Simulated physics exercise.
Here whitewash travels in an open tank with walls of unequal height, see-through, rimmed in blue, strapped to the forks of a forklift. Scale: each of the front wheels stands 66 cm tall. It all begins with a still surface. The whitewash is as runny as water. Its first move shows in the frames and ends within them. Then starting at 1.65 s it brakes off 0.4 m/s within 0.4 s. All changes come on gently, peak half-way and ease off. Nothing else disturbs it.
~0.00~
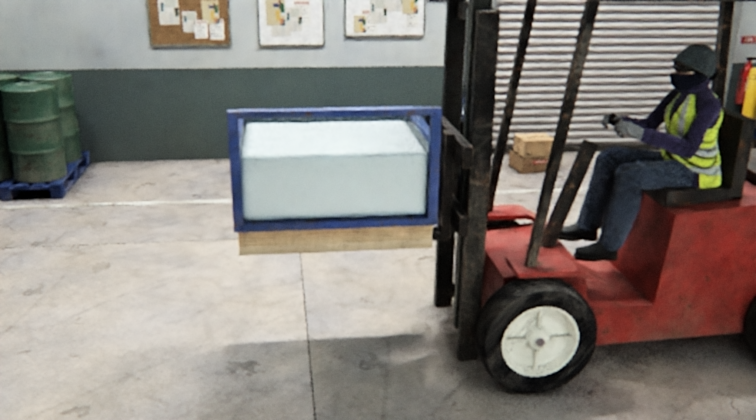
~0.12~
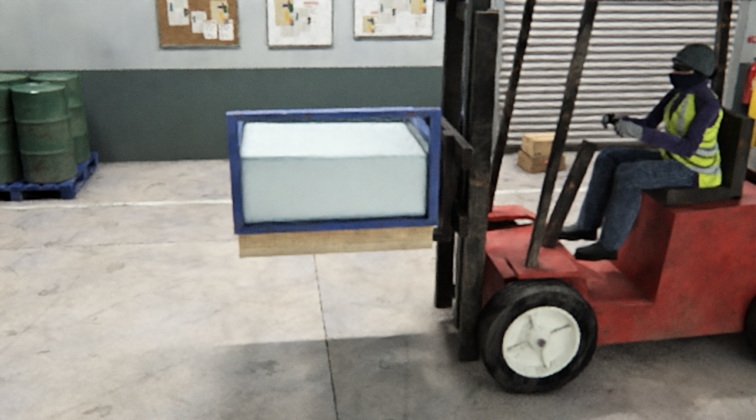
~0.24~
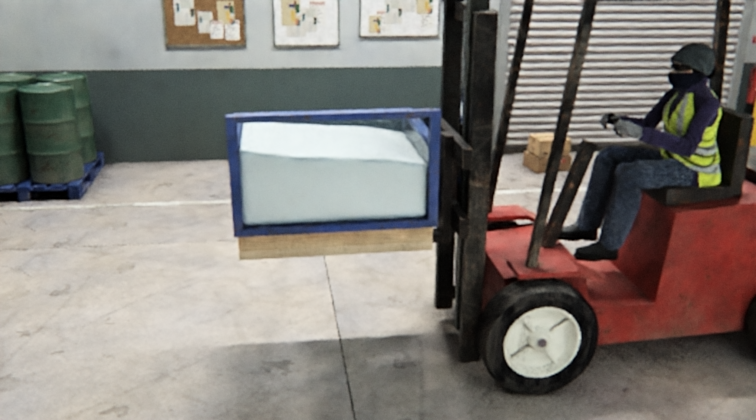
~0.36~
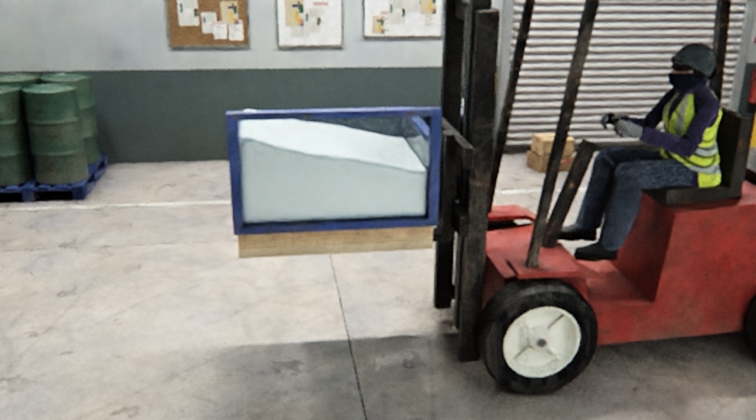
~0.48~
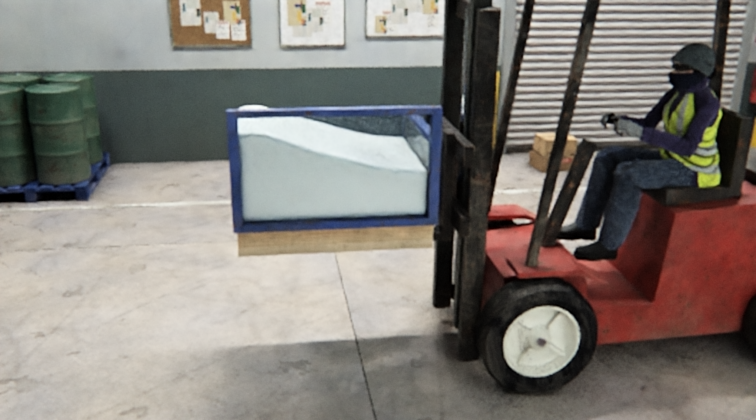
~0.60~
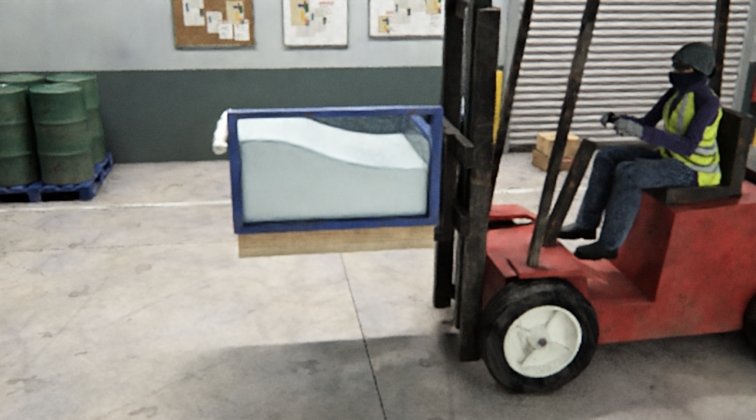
Pale liquid surges leftward in a clear tank on a forklift and slops over the edge.
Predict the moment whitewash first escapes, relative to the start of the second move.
It overflows before the second move starts.
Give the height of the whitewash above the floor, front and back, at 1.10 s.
Front 28 cm, back 46 cm.
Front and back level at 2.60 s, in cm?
Front 28 cm, back 42 cm.
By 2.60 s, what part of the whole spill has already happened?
About 90 per cent.
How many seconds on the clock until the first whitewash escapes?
At about 0.8 s.
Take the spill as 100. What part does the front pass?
About 70 per cent.
Then, 1.10 s in, the surface is 27 cm up at the front and 46 cm at the back; 1 per cent is out, over the front.
Then, 1.80 s in, the surface is 45 cm up at the front and 26 cm at the back; 2 per cent is out, over the front and the back.
Then, 2.60 s in, the surface is 27 cm up at the front and 43 cm at the back; 3 per cent is out, over the front.
Then, 5.03 s in, 4 per cent is out, mostly over the front, some over the back; the first of it left at about 0.80 s, and the second move began at 1.65 s.
